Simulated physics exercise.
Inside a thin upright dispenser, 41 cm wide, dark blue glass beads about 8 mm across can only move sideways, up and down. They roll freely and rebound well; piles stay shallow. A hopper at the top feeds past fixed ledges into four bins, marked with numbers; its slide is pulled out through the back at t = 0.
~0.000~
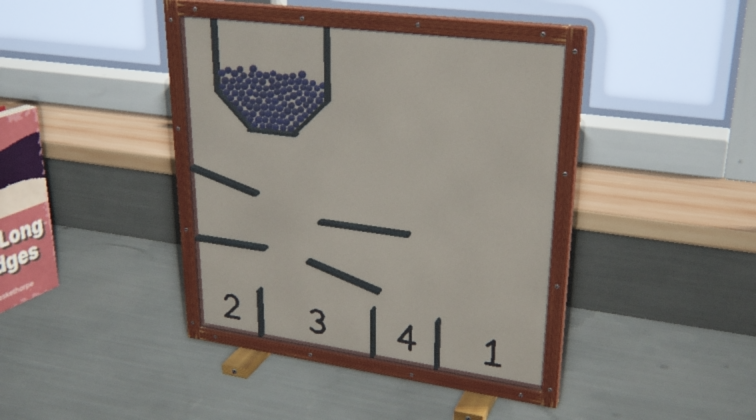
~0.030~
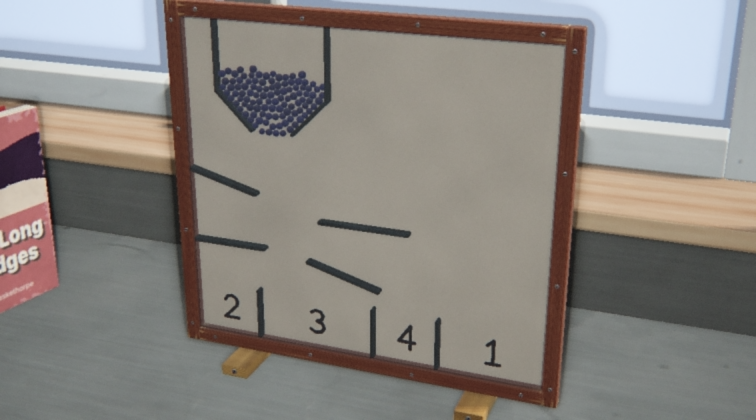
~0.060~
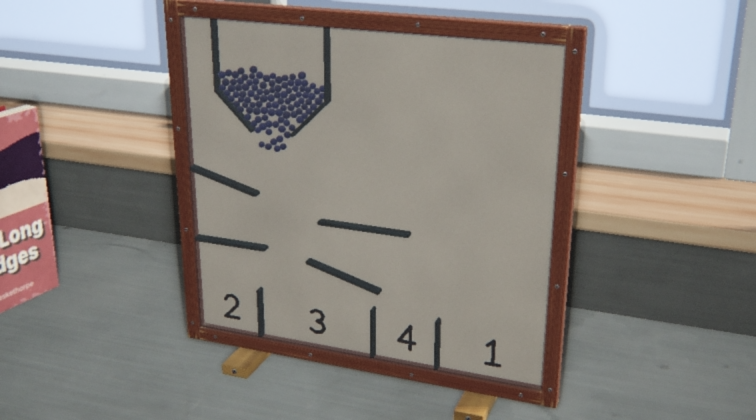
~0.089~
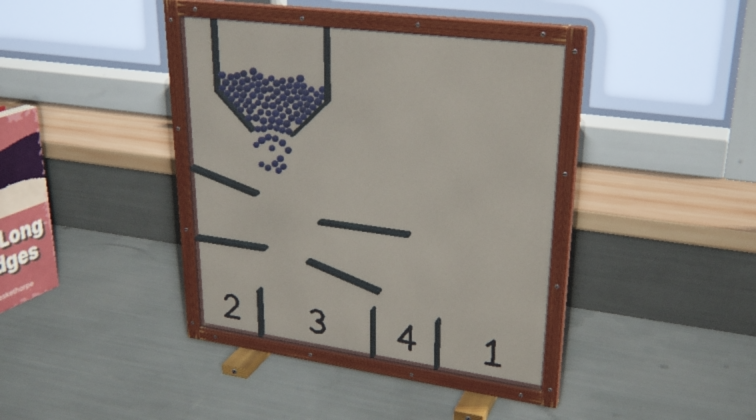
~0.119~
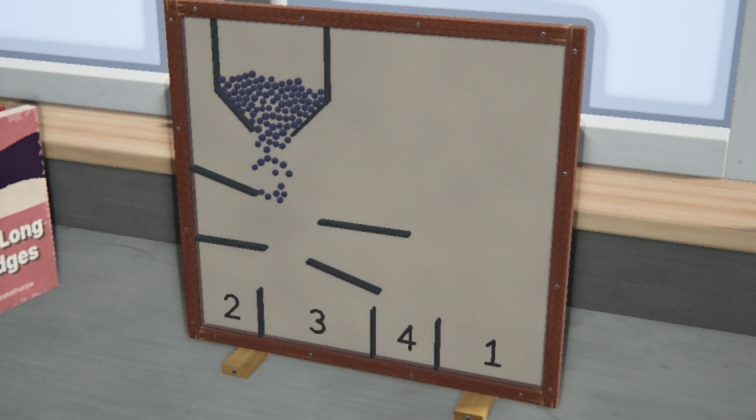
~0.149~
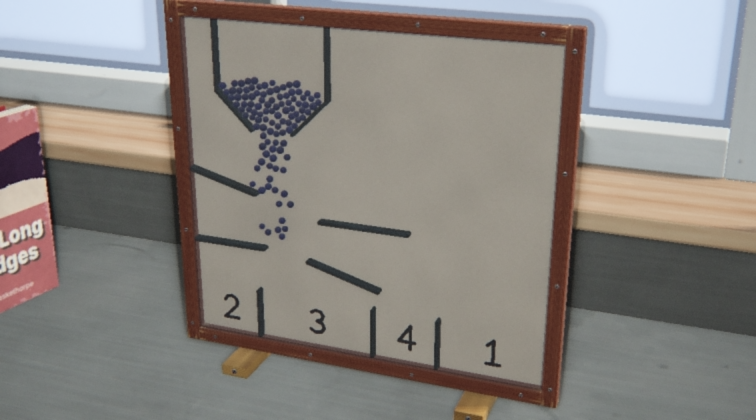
A framed upright board holds dark blue beads that pour from a hopper past ledges.
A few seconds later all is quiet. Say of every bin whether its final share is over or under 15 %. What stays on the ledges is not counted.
No. 1: Under; no. 2: Under; no. 3: Over; no. 4: Under 15 %.
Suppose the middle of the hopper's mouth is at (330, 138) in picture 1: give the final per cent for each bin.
Bin 1: 25; bin 2: 10; bin 3: 40; bin 4: 10.
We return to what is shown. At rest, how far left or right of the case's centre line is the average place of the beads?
About 6 cm to the left.
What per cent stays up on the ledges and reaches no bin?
Some 5 per cent.
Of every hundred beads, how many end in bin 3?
About 90 per cent.
After 0.24 s 55 % have left the hopper; down in the bins, no. 3, 10 %.
After 0.34 s 85 % have left the hopper; down in the bins, no. 3, 35 %.
After 0.55 s 100 % have left the hopper; down in the bins, no. 3, 80 %.
All still by 2.1 s, no. 1, 0 %, no. 2, 0 %, no. 3, 90 %, no. 4, 0 %, left higher up 5 %.
